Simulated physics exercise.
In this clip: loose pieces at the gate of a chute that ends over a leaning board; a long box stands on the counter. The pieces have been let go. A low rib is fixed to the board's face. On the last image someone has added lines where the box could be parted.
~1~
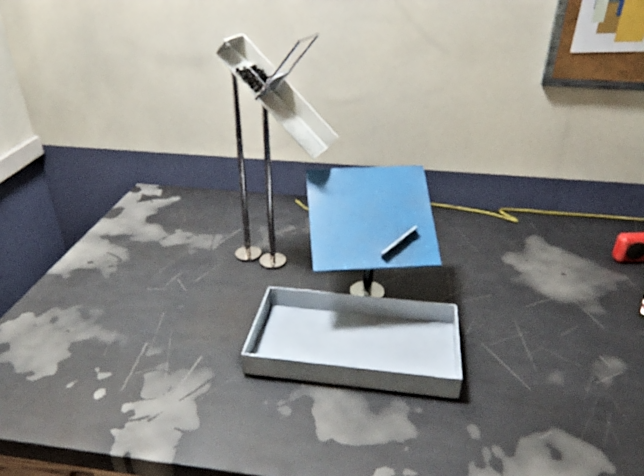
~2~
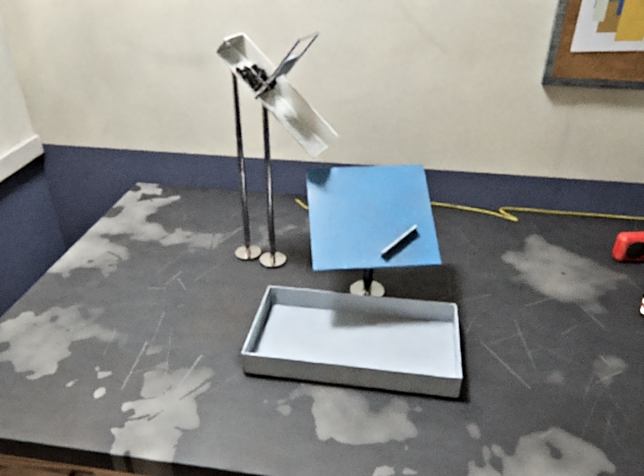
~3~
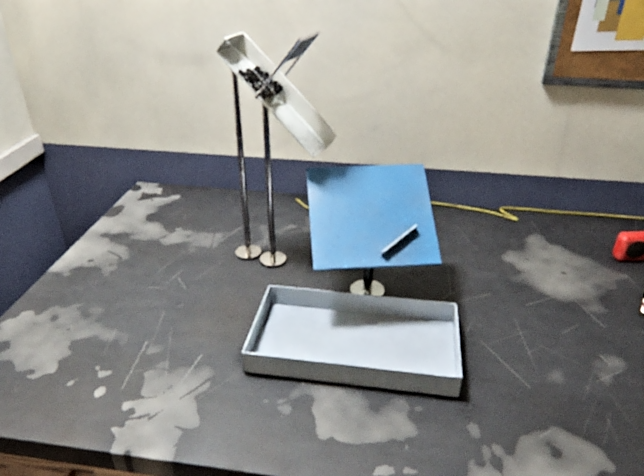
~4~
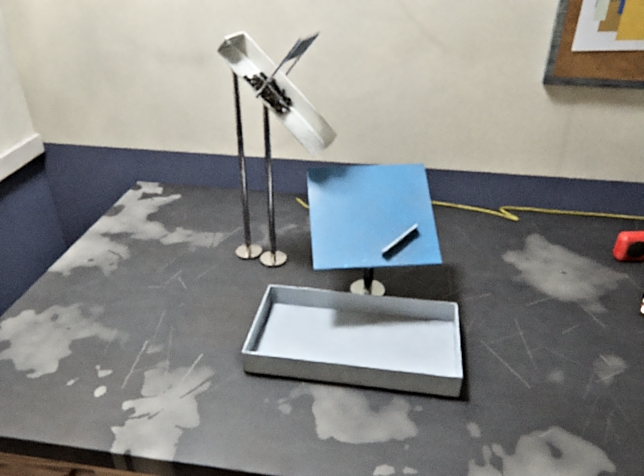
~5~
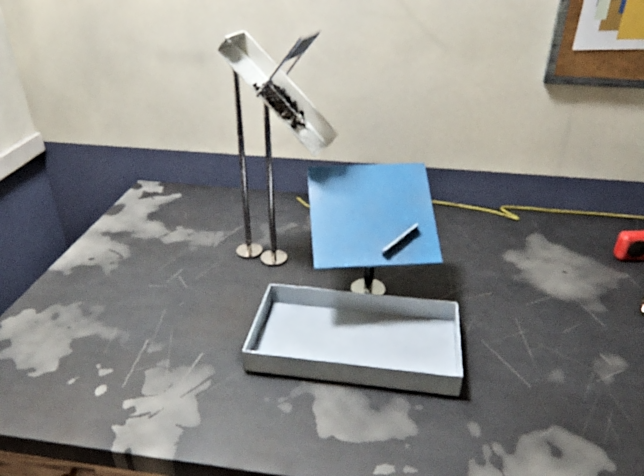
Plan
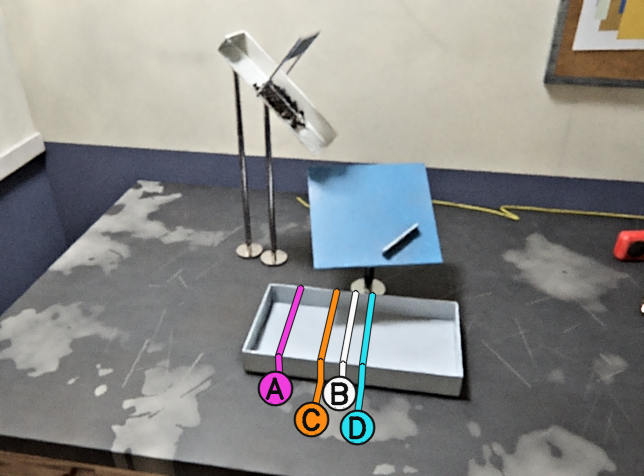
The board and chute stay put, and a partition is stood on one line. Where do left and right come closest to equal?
D.
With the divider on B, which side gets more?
The right side.
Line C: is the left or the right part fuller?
More lands on the right.
On the marked copy, line A crosses the front rim at (278, 355); line B crosses the front rim at (343, 362); line C crosses the front rim at (320, 360); line D crosses the front rim at (362, 365).
If A is chosen, of what is caught, none on the left of the divider, all on the right.
If B is chosen, of what is caught, a stray few on the left of the divider, nearly all on the right.
If C is chosen, of what is caught, none on the left of the divider, all on the right.
If D is chosen, of what is caught, about half on the left of the divider, about half on the right.
